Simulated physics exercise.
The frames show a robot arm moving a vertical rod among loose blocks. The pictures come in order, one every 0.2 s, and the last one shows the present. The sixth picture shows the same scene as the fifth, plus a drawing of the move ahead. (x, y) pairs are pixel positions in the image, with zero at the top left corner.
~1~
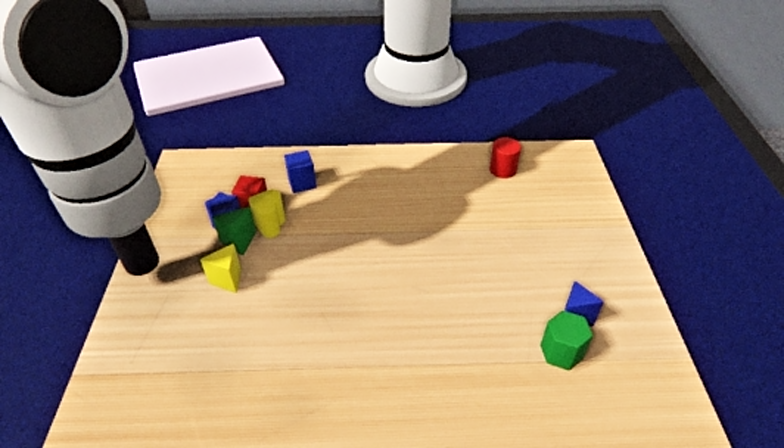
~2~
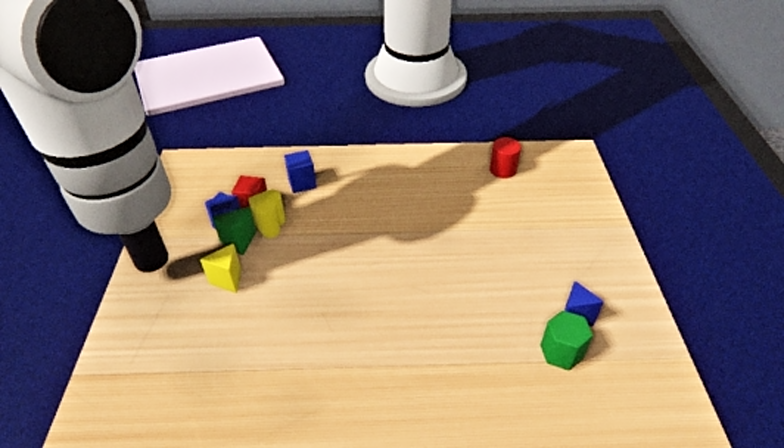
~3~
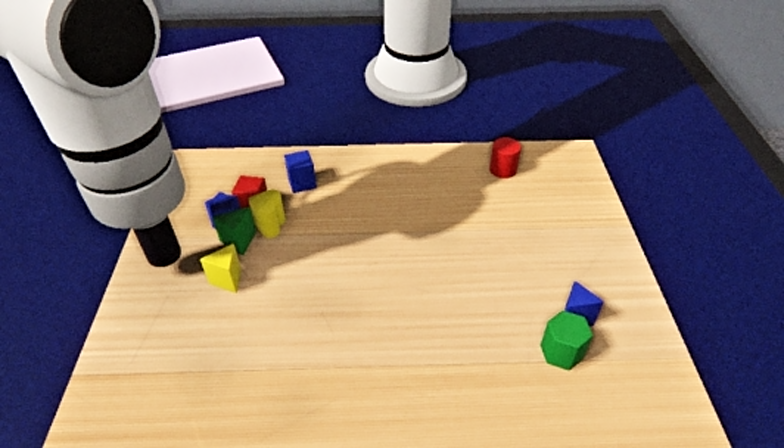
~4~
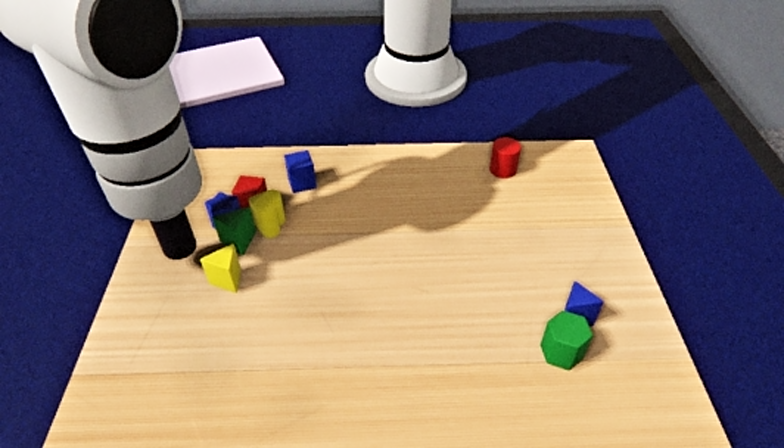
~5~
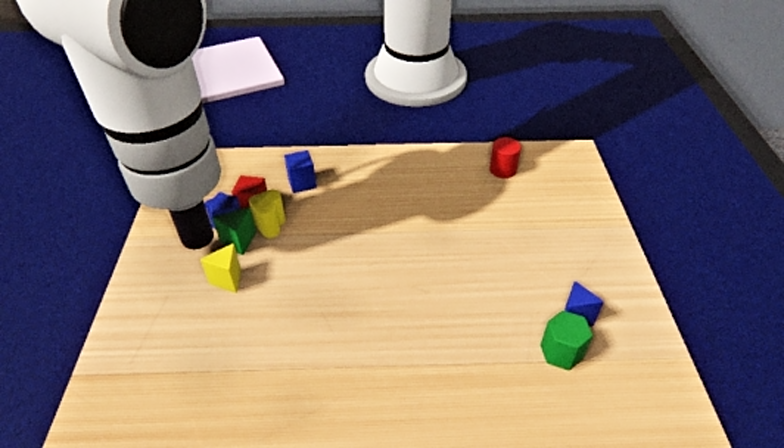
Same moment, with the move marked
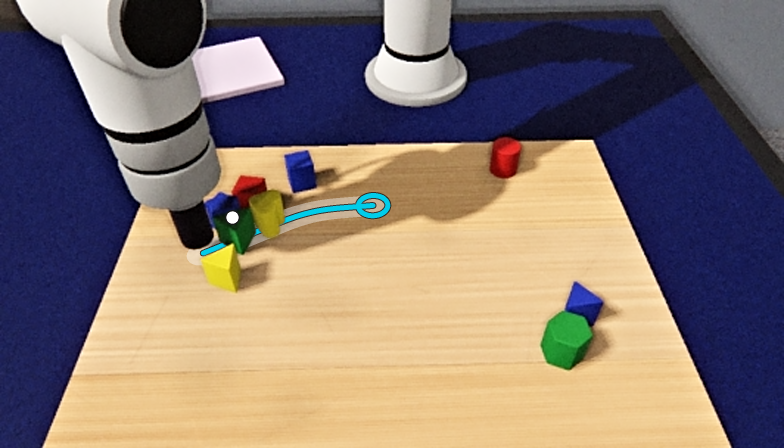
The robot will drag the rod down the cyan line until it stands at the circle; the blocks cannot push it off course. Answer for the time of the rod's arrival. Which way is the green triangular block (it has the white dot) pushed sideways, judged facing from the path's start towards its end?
Out to the right.
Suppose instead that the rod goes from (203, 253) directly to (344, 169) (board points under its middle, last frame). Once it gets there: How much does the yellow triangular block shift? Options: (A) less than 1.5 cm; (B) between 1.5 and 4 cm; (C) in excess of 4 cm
A: Less than 1.5 cm.
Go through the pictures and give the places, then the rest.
The first picture shows rod tip at (143, 265); block tops, blue star at (221, 201); green triangular block at (232, 218); red four-sided block at (248, 184); yellow heart block at (265, 201).
The second picture shows rod at (152, 261); blocks unchanged.
The third picture shows rod at (165, 256); blocks unchanged.
The fourth picture shows rod at (181, 249); blocks unchanged.
The fifth picture shows rod at (198, 239); blue star at (221, 201); green triangular block at (232, 218); red four-sided block at (248, 184); yellow heart block at (265, 201).
Path on the board, from (203, 253) through (288, 219) to (373, 205); the dot is on the green triangular block.
What follows on the original path. One third of the way, rod at (258, 216); blue star at (226, 195), turned 20° anticlockwise; green triangular block at (282, 210), turned 50° clockwise; red four-sided block at (250, 180), turned 20° clockwise; yellow heart block at (287, 192), turned 25° anticlockwise.
Two thirds of the way, rod at (315, 197); blue star at (226, 195), turned 20° anticlockwise; green triangular block at (308, 207), turned 120° clockwise; red four-sided block at (250, 180), turned 20° clockwise; yellow heart block at (333, 172), turned 20° anticlockwise.
At the end, rod at (373, 191); blue star at (226, 195), turned 20° anticlockwise; green triangular block at (308, 207), turned 120° clockwise; red four-sided block at (250, 180), turned 20° clockwise; yellow heart block at (351, 164), turned 55° anticlockwise.
